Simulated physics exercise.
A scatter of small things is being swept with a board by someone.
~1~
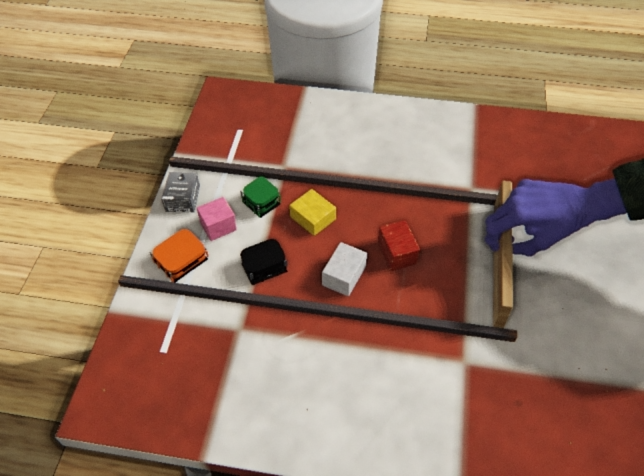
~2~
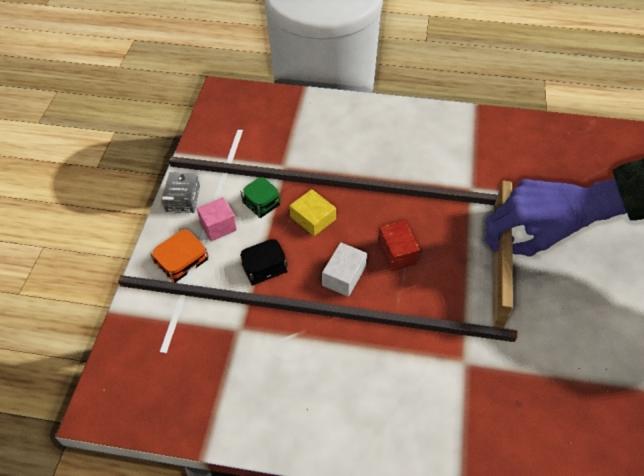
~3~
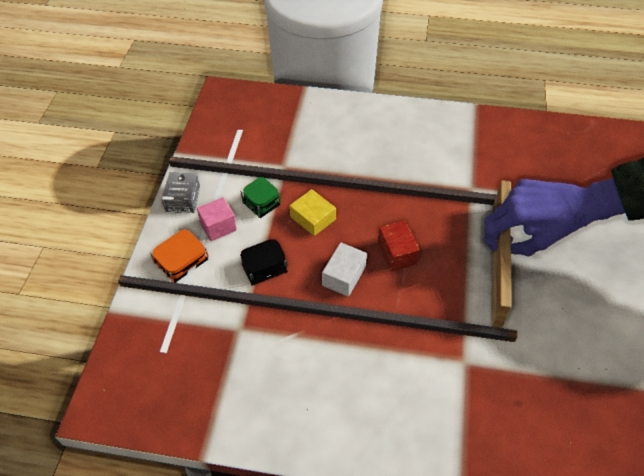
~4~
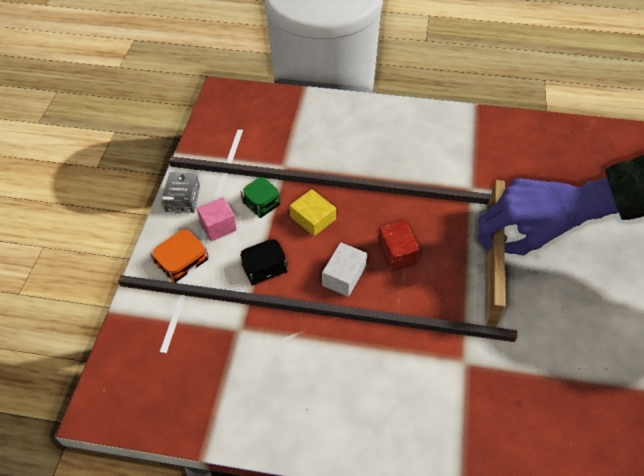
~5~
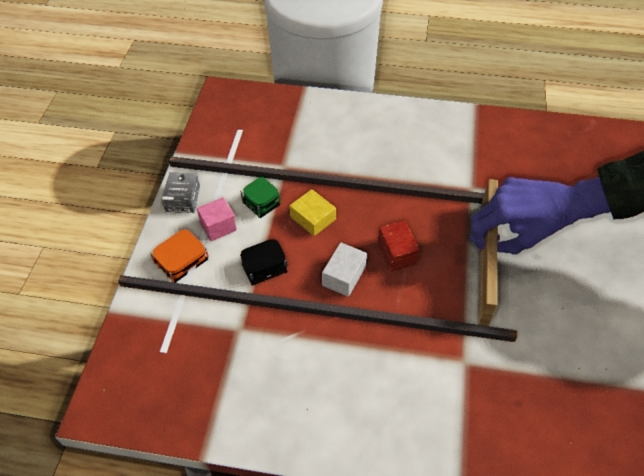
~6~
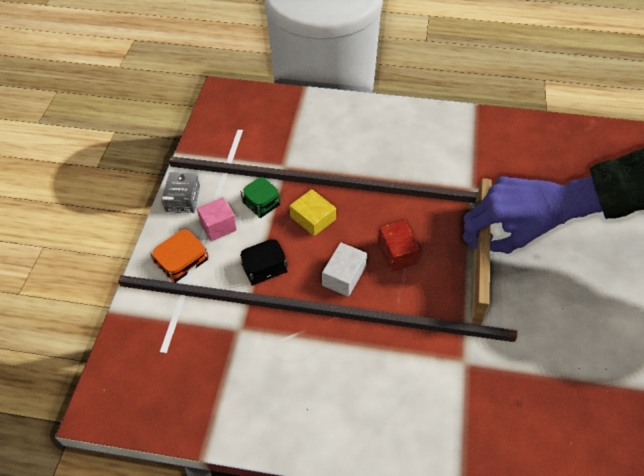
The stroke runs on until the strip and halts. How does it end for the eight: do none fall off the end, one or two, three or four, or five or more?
It ends with one or two off the end.
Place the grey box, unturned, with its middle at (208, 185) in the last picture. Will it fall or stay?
Placed like that, it is gone.
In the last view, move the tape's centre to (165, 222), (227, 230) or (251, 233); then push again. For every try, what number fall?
Counts per try: 5; 0; 0.
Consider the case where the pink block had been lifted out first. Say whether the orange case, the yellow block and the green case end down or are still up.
Outcome - orange case falling, yellow block staying, green case staying.
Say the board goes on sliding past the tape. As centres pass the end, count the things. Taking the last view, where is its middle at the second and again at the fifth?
Around (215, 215); afterwards around (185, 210).
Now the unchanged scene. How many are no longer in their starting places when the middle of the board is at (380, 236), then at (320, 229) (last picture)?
First 1, then 5.
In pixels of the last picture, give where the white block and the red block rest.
The first near (180, 250), the second near (193, 216).
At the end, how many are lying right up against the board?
3 touch it.
Soon after, none off yet; grey box at rest near (181, 192); orange case at rest near (180, 256); pink block at rest near (217, 219).
In the end, the number that fall off is one or two; gone, orange case and grey box.
